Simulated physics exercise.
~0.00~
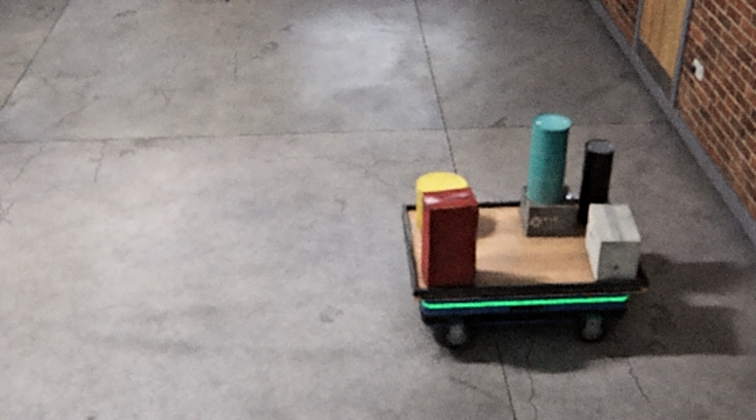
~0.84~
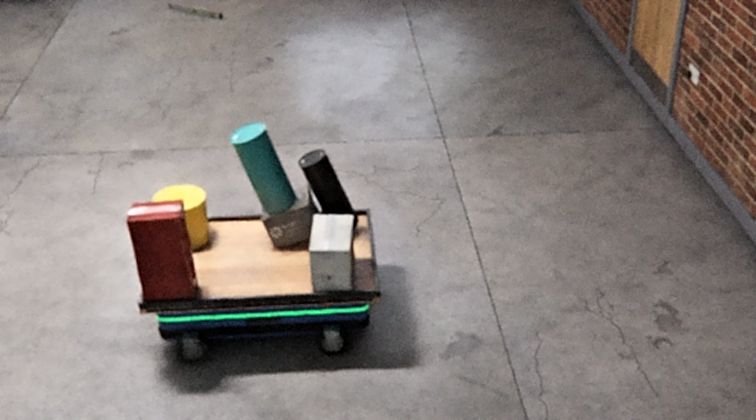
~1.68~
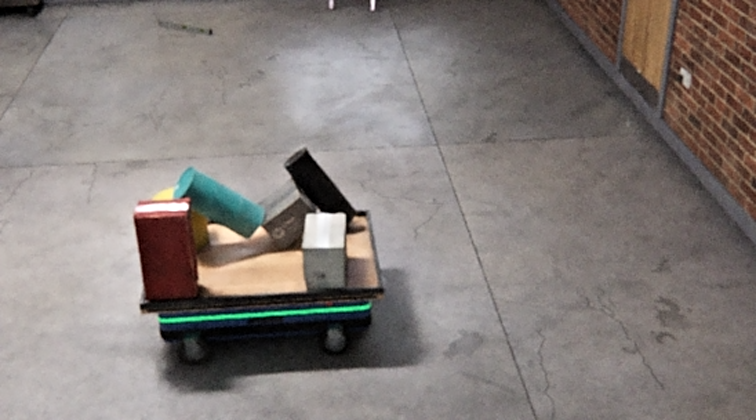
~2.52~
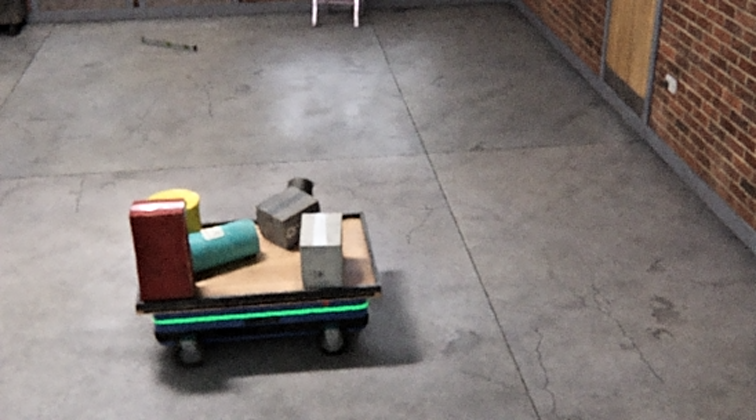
Turquoise canister toppling onto its side on a wheeled cart as it moves left and stops, black canister tipping off the back.
